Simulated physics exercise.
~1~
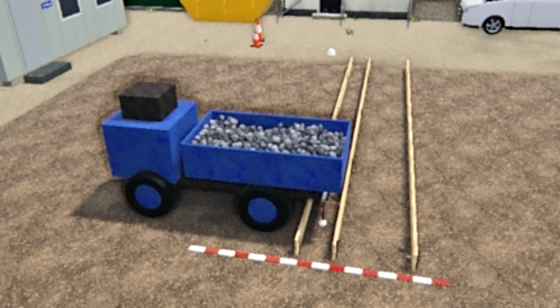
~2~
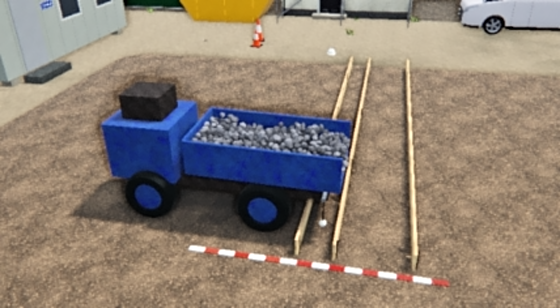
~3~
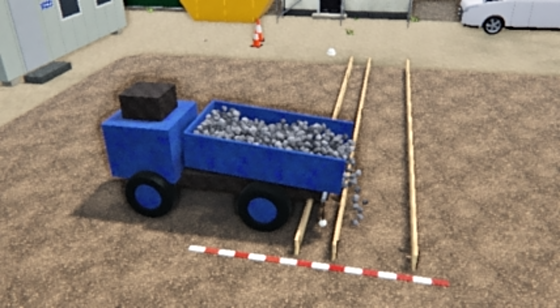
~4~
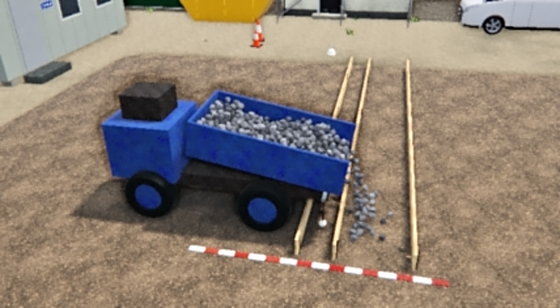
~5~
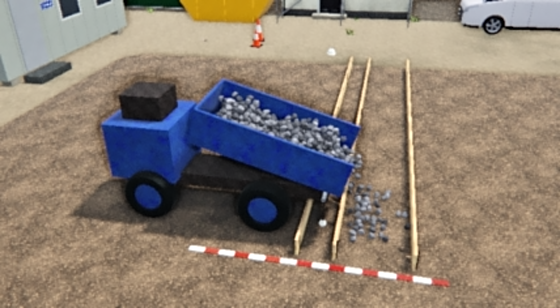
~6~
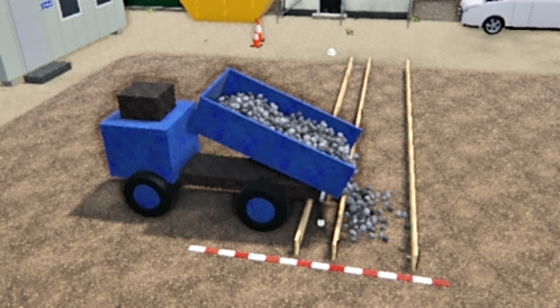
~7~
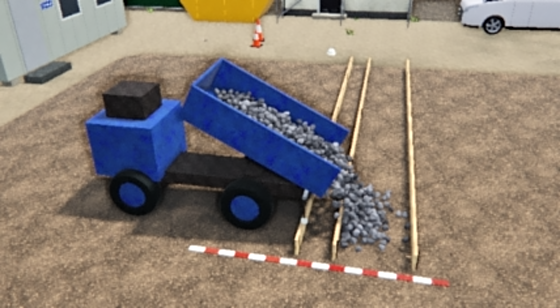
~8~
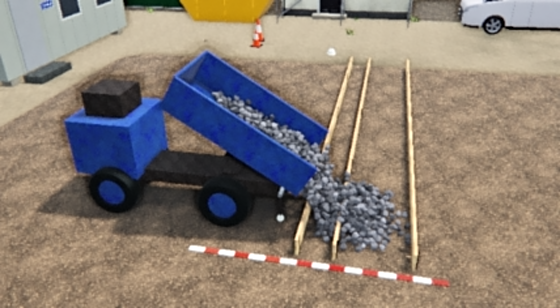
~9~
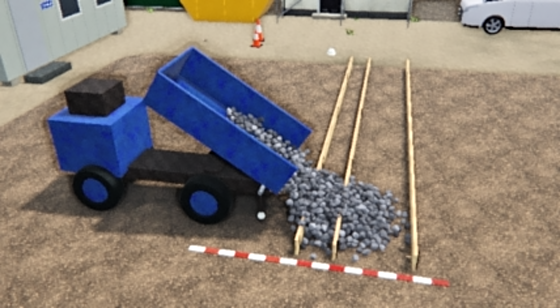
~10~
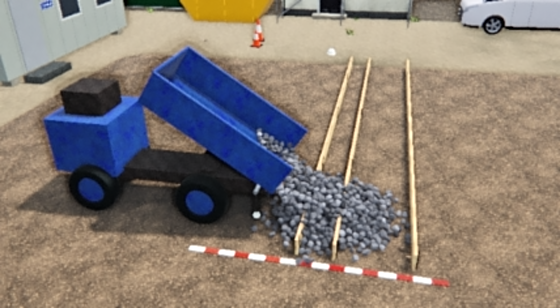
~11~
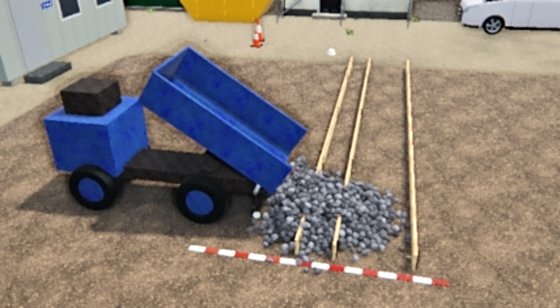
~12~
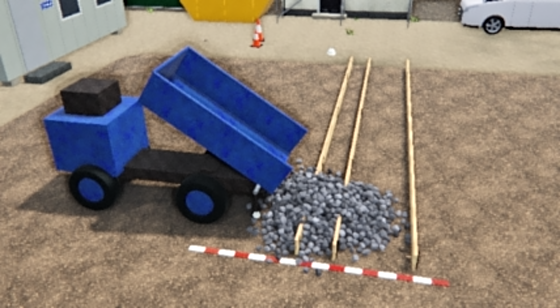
On a brown dirt building site, a blue truck loaded with grey stones stands with its rear over wooden boards laid on the ground, behind a red and white striped staff. The bed begins to tilt, its front end rising, and a few stones trickle off the back between the middle and right boards. As it tips more steeply, the truck rolls left and the stones pour out in a thicker stream. The heap spreads leftward across the boards, following the retreating bed. Finally the truck stops with its bed raised and empty, and the stones lie still in a broad, low pile.
